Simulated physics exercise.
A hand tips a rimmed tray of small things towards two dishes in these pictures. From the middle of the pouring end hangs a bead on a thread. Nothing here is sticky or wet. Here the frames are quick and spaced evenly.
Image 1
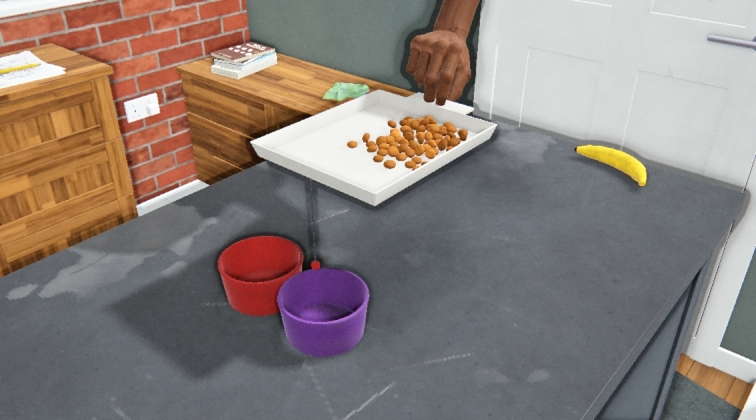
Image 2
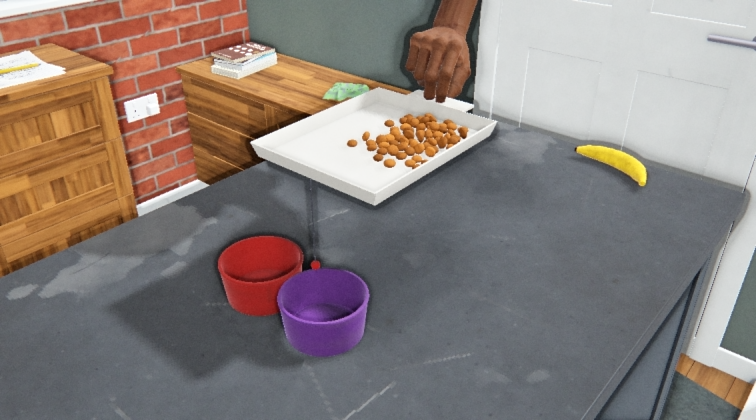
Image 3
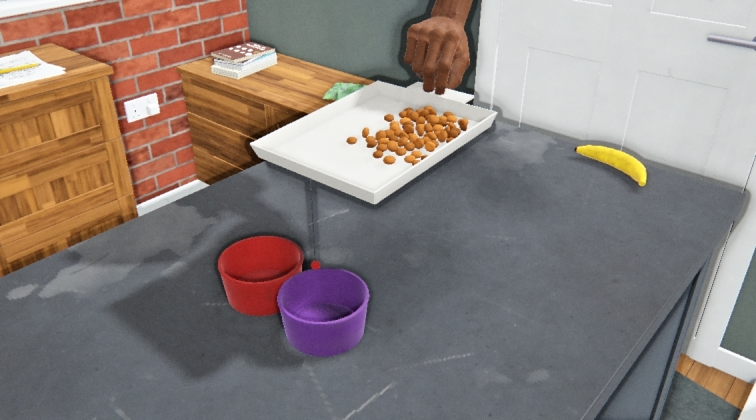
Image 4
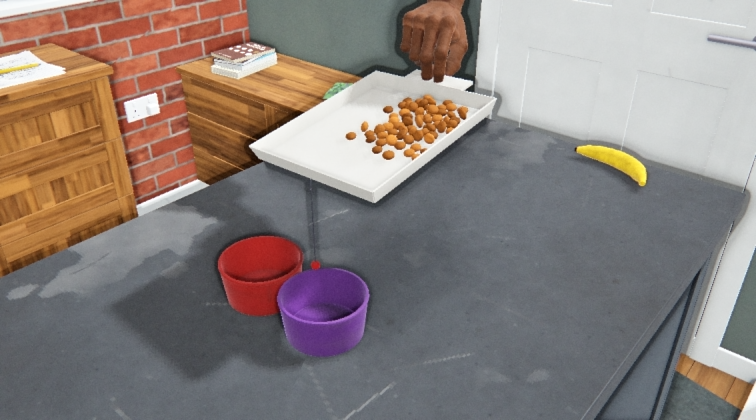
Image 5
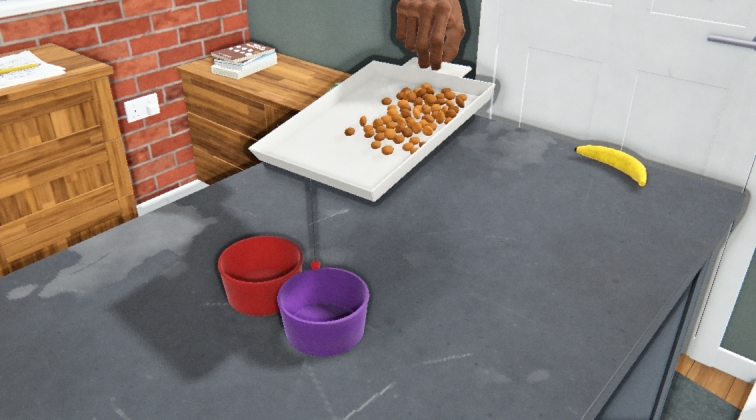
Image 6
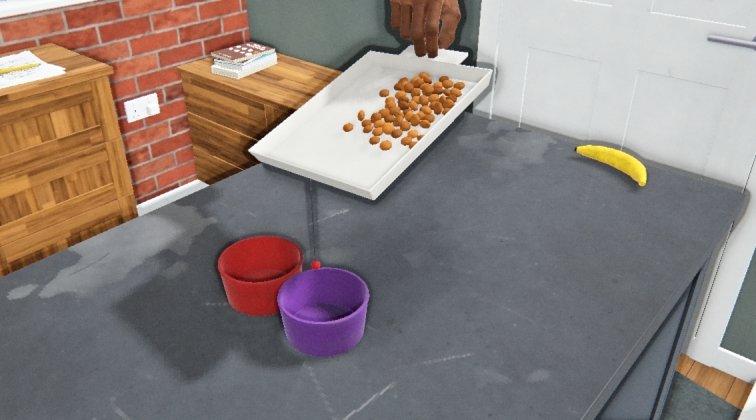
At first, a hand holds a white rimmed tray of small brown pieces nearly level above a dark counter, near a red dish, a purple dish and a banana. Then the hand gradually raises the far end, tilting the tray towards its near left corner, while the pieces stay clustered together.
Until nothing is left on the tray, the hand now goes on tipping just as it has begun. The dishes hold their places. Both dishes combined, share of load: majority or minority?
Majority.
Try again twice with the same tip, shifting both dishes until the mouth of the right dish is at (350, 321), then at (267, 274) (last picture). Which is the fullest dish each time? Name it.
One: The left dish. Two: The right one.
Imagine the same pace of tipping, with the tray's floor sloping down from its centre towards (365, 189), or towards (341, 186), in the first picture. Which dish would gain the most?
For the first slope the righthand dish, for the second the righthand dish.
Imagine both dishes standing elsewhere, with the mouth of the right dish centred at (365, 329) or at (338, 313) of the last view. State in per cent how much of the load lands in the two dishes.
The first gives 40 %, the second 70 %.
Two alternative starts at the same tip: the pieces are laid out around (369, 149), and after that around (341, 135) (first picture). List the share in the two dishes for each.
It comes to about 80 per cent the first time and about 90 per cent the second.
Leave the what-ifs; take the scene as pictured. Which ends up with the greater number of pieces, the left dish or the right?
Observation: The greater share ends in the dish at the left.
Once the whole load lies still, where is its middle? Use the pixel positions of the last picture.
The centre ends up roughly at (266, 298).
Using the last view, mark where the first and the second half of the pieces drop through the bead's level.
Points: About (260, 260), then about (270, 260).
Soon, tray tipped steeply; nearly all on the tray; a small part in the air.
A while on, tray tipped right over; about a third on the tray; a stray few in the right dish; about a quarter in the left dish; about a quarter outside both; a small part in the air.
Towards the end, tray tipped past a quarter turn; about a quarter in the right dish; about half in the left dish; about a quarter outside both.
Finally, tray tipped past a quarter turn; about a quarter in the right dish; about half in the left dish; about a quarter outside both.
